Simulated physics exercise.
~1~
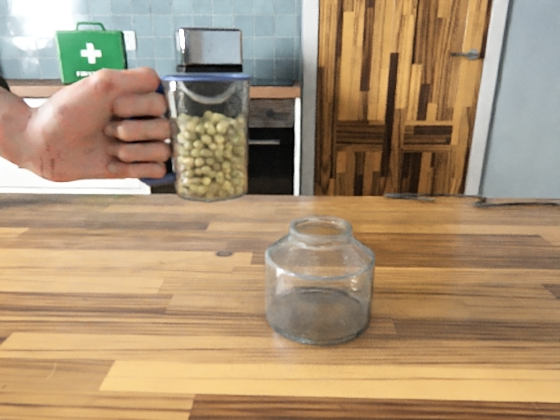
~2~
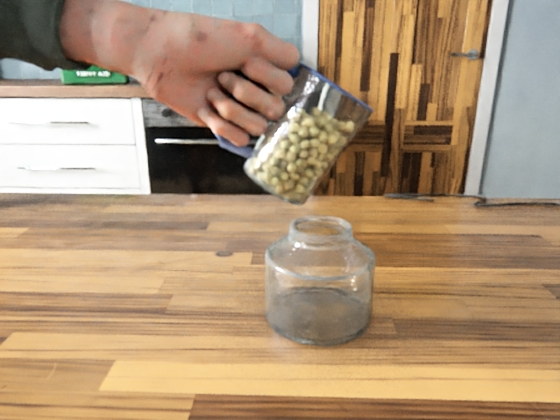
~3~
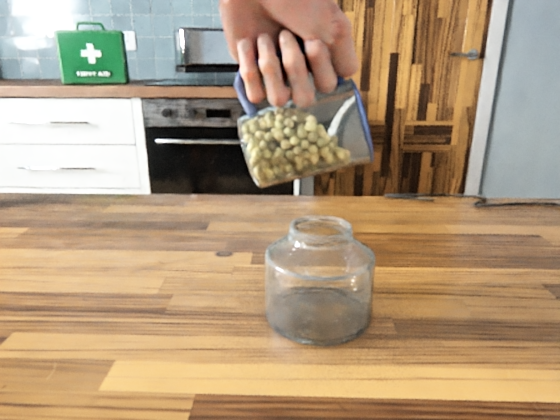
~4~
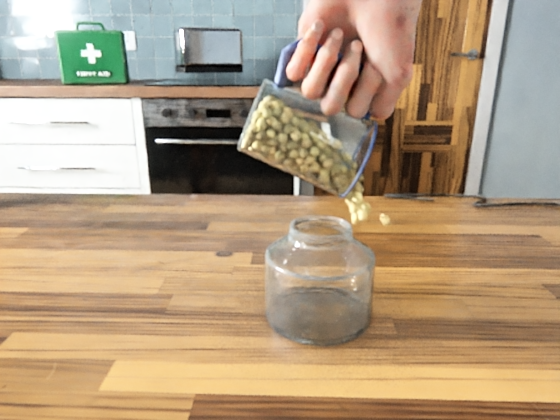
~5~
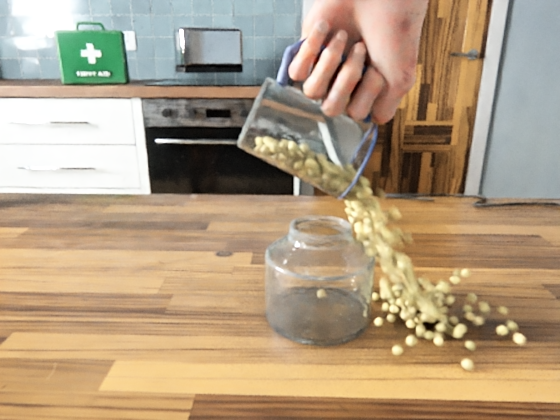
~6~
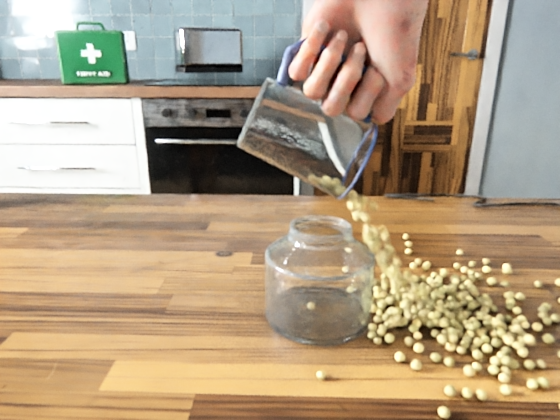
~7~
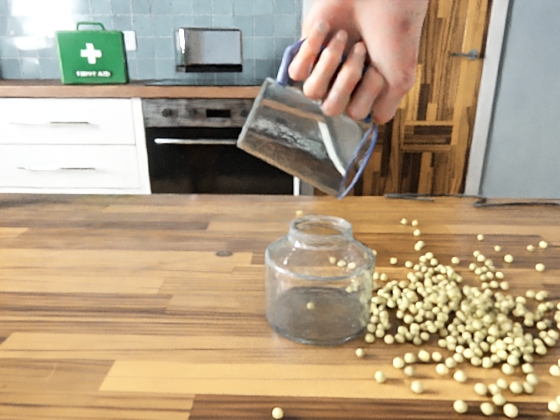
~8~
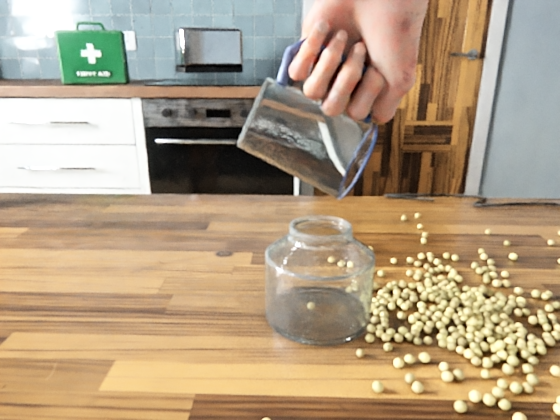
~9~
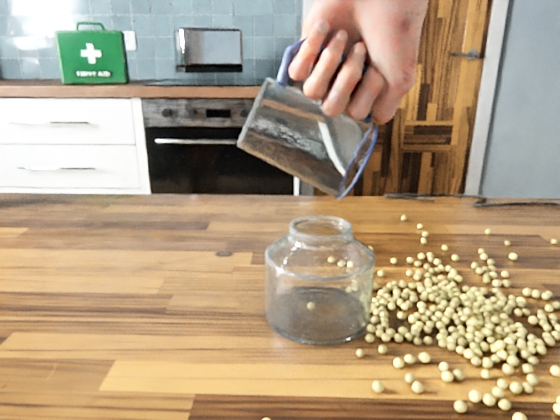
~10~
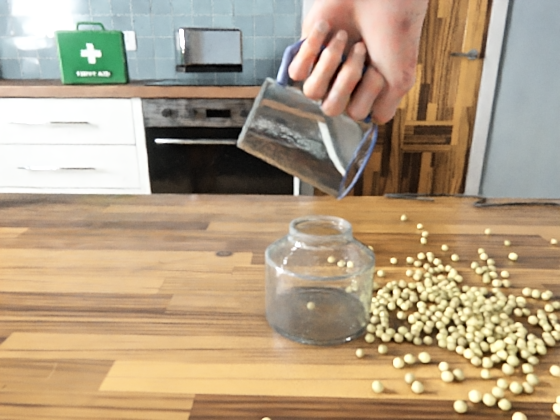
A hand holds a clear cup with a blue rim and handle, filled with pale green soya beans, above a striped wooden counter in a kitchen seen from the front. An open glass jar stands below, with a green first aid box, a dark oven and white drawers behind. The hand moves the cup right and tips it over the jar. Beans begin to slip past the jar's right side, then pour out in a stream, bouncing and scattering across the counter. The cup stays tilted and empty, the beans lie spread to the right, and the jar remains empty.
